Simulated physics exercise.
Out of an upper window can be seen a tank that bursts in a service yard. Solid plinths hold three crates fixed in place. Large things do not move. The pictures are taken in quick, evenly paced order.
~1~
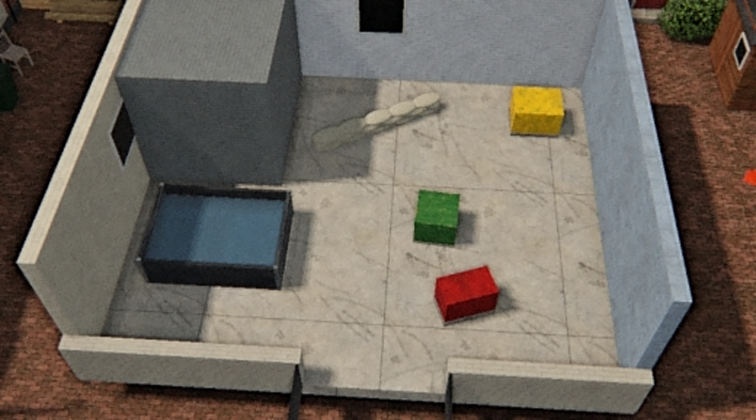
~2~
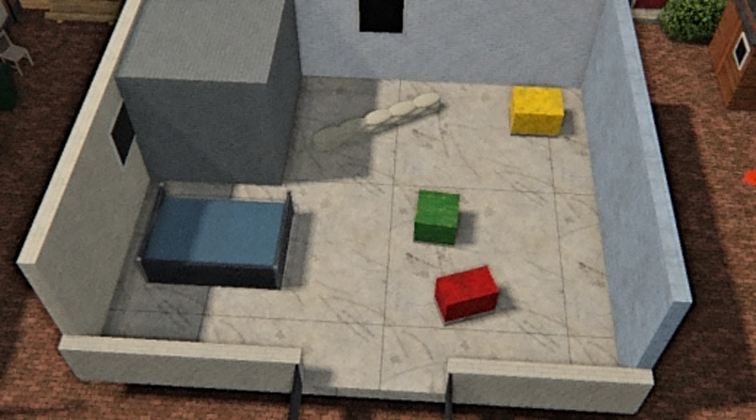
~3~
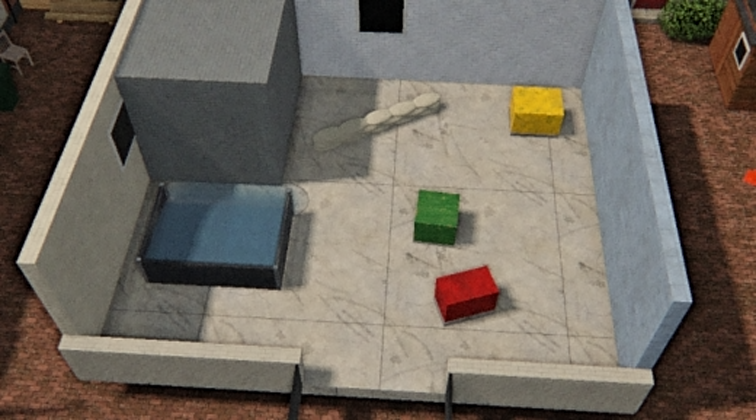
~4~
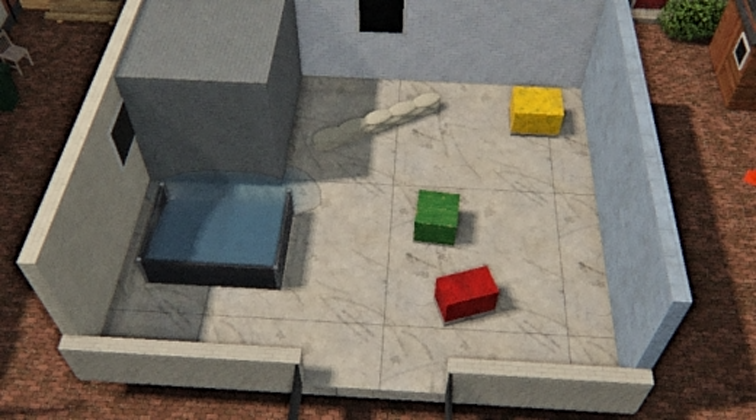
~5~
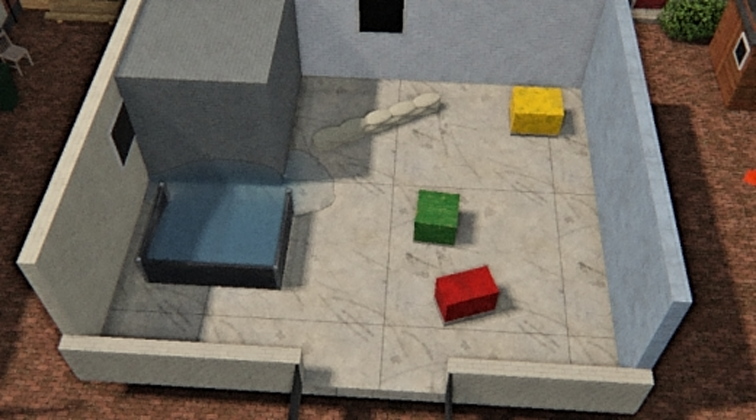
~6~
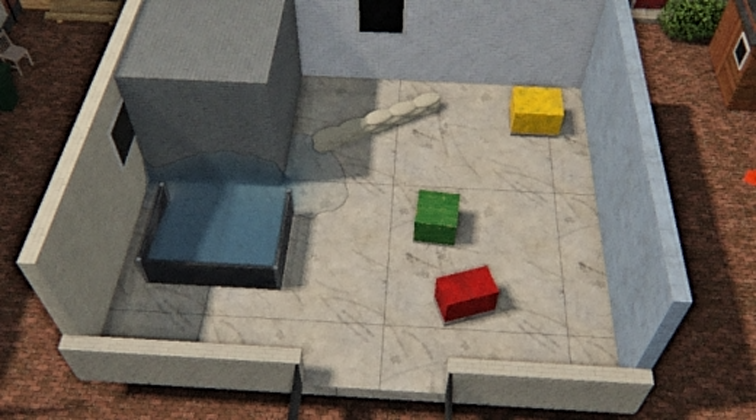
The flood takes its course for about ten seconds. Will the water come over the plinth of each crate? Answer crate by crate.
The yellow crate: Yes, water reaches it. The green crate: Yes, water reaches it. The red crate: No, it stays dry.
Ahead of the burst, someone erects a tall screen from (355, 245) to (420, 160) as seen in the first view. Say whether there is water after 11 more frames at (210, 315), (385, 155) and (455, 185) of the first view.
Outcome by spot, in order - unwatered, watered, unwatered.
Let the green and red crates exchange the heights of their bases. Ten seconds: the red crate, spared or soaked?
Note: Red crate is flooded.
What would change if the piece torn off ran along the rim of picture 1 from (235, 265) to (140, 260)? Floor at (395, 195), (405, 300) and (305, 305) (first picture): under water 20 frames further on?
One by one, they turn out not soaked, drenched and drenched.
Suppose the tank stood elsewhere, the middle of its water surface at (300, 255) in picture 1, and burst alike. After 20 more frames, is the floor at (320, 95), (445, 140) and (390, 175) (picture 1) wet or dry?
Submerged, submerged, submerged.
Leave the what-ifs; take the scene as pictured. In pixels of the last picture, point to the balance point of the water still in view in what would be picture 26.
It is near (267, 225).
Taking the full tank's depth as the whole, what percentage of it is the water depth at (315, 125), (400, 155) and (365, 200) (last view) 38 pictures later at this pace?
Depths of roughly 2, 6 and 4 per cent.
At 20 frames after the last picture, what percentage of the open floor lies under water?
It comes to 50 per cent.
A moment on, water covers 15 % of the floor; the yellow crate not reached, the green crate not reached, the red crate not reached.
Next, water covers 30 % of the floor; the yellow crate not reached, the green crate water round its plinth, the red crate not reached.
Then, water covers 50 % of the floor; the yellow crate water round its plinth, the green crate water round its plinth, the red crate water round its plinth.
Later, water covers 70 % of the floor; the yellow crate water round its plinth, the green crate water round its plinth, the red crate water round its plinth.
In the end, water covers 95 % of the floor; the yellow crate was topped, the green crate was topped, the red crate stayed above the water.
